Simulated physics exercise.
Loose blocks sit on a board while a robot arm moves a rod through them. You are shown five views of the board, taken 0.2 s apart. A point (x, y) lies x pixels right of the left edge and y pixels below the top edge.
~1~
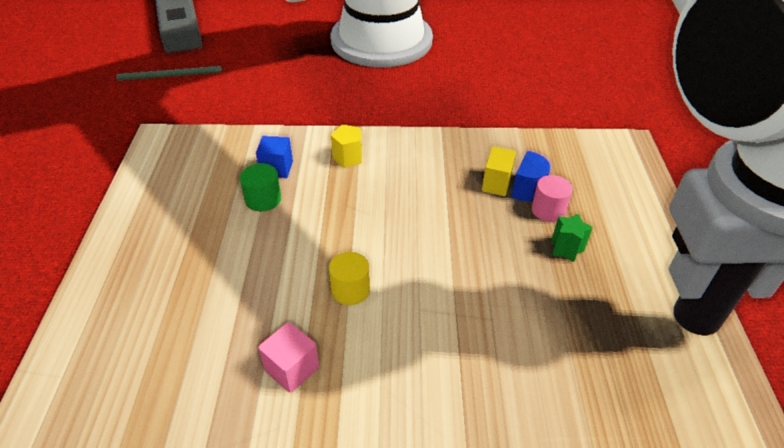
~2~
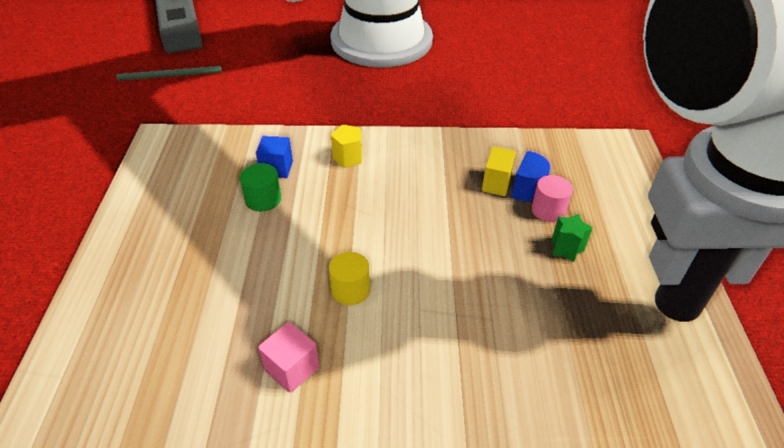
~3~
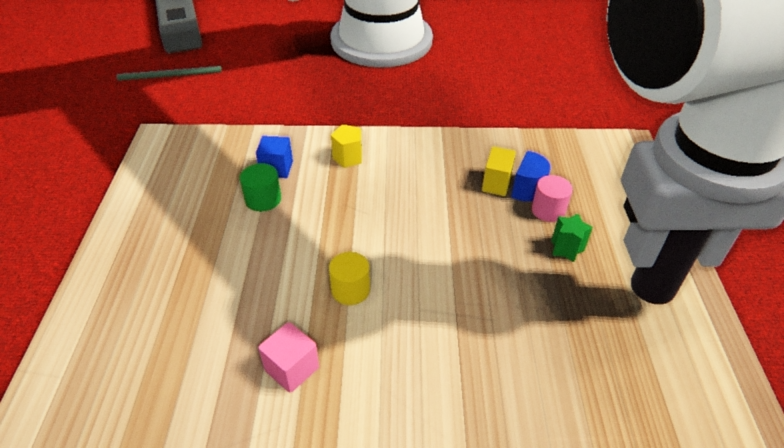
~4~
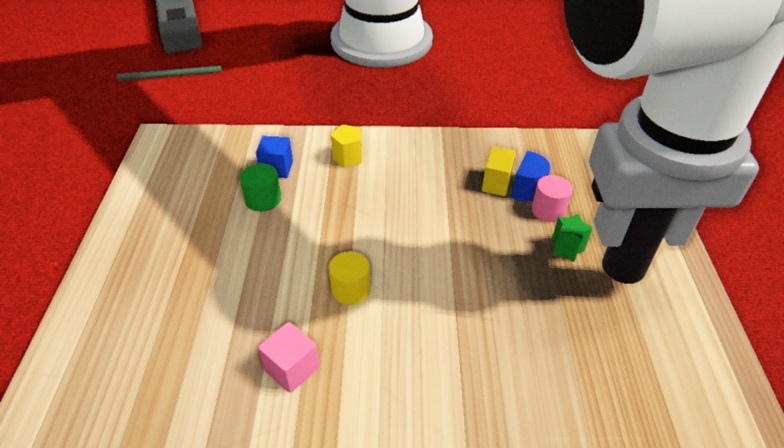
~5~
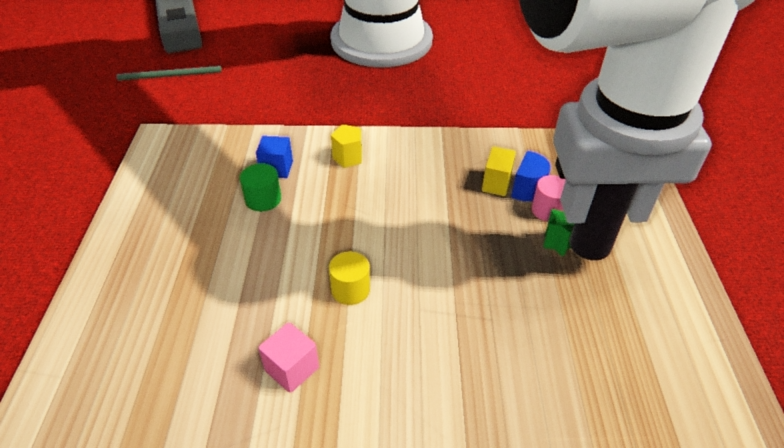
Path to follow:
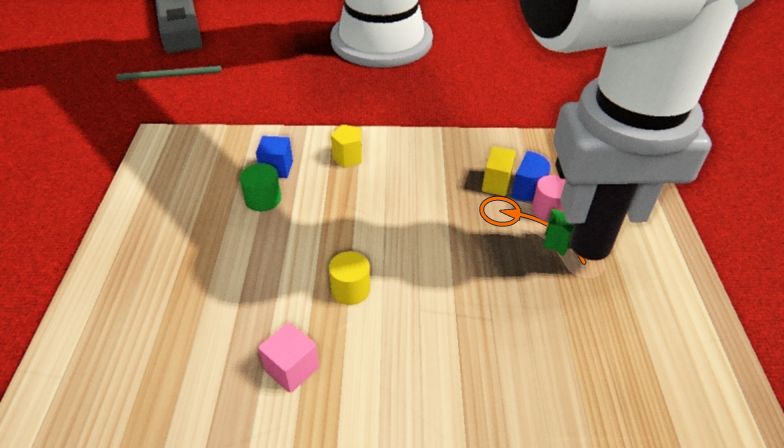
On a wooden board, a robot arm moves a dark rod leftward and away, reaching the green star block beside other colourful blocks.
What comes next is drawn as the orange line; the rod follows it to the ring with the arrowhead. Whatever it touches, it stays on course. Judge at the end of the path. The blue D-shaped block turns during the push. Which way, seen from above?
Bird's-eye view: Counterclockwise.
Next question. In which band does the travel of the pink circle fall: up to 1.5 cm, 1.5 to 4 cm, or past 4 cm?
The move is medium, 1.5 to 4 cm.
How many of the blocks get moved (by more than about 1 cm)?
Once the path ends, three or more blocks will have shifted.
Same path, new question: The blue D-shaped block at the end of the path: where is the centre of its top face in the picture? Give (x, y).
It is at (527, 148).
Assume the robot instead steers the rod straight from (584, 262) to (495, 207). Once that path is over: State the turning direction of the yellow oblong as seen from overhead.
It turns round clockwise.
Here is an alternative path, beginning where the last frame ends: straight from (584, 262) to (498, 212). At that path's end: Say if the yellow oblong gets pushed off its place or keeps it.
By the last moment, the yellow oblong will have left its place.
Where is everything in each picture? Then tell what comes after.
The first picture shows tip of the rod (696, 318), middles of tops, yellow oblong (501, 159), blue D-shaped block (534, 165), pink circle (555, 186), green star block (574, 225).
The second picture shows rod (676, 305), nothing pushed.
The third picture shows rod (652, 289), nothing pushed.
The fourth picture shows rod (623, 269), nothing pushed.
The fifth picture shows rod (590, 247), yellow oblong (501, 159), blue D-shaped block (534, 165), pink circle (555, 186), green star block partly hidden.
The line goes from (584, 262) via (565, 236) and (535, 219), ending at (500, 211).
The first path, step by step. One third of the way, rod (569, 221); blue D-shaped block (528, 154), turned 15° anticlockwise; pink circle (548, 175); green star block (544, 197).
Two thirds of the way, rod (539, 203); blue D-shaped block (527, 150), turned 25° anticlockwise; pink circle (545, 171); green star block (512, 182), turned 15° anticlockwise.
At the end, rod (503, 195); yellow oblong (488, 153), turned 50° clockwise; blue D-shaped block (527, 148), turned 30° anticlockwise; pink circle (541, 170); green star block (478, 174), turned 15° anticlockwise.
